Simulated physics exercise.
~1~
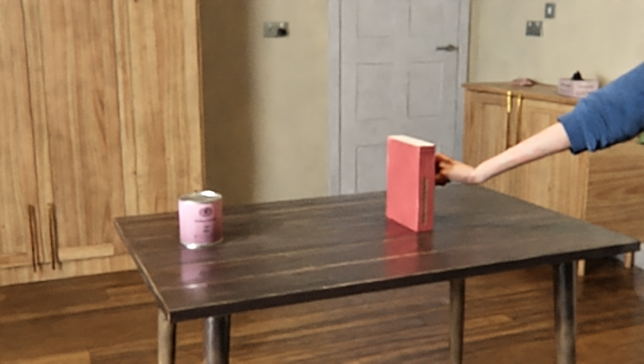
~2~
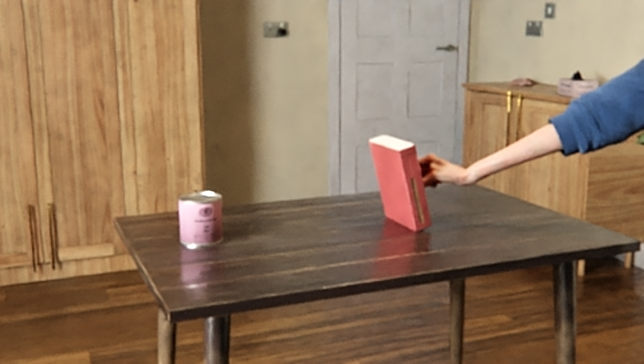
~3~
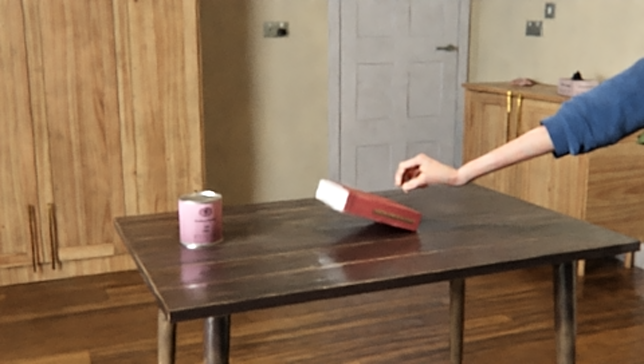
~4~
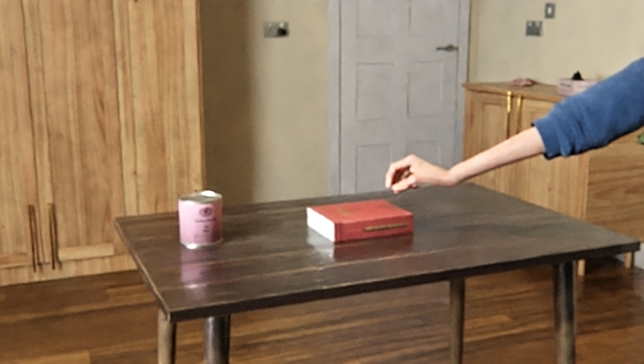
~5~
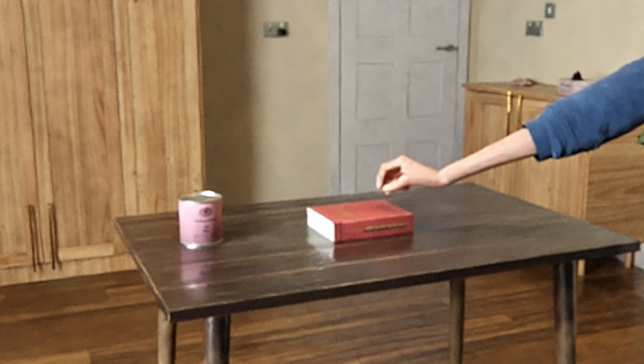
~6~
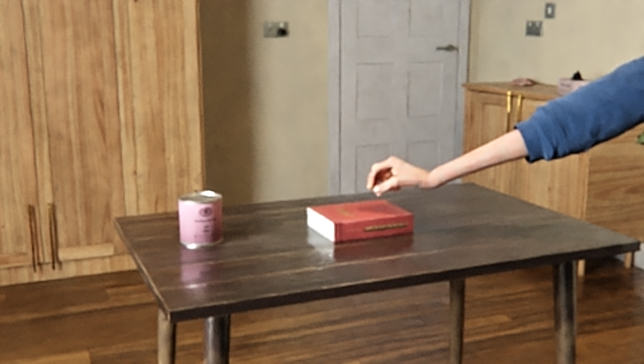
At the start, a red book stands upright on a dark wooden table, with a pink tin to its left and a hand in a blue sleeve reaching in from the right to touch it. The hand pushes the book near its upper part, and it leans to the left. The book keeps tipping and drops away from the fingers toward the tabletop. It lands flat on its side, while the hand drifts slightly farther left above it. At the end, the book lies still, toppled, and the tin stands where it was.
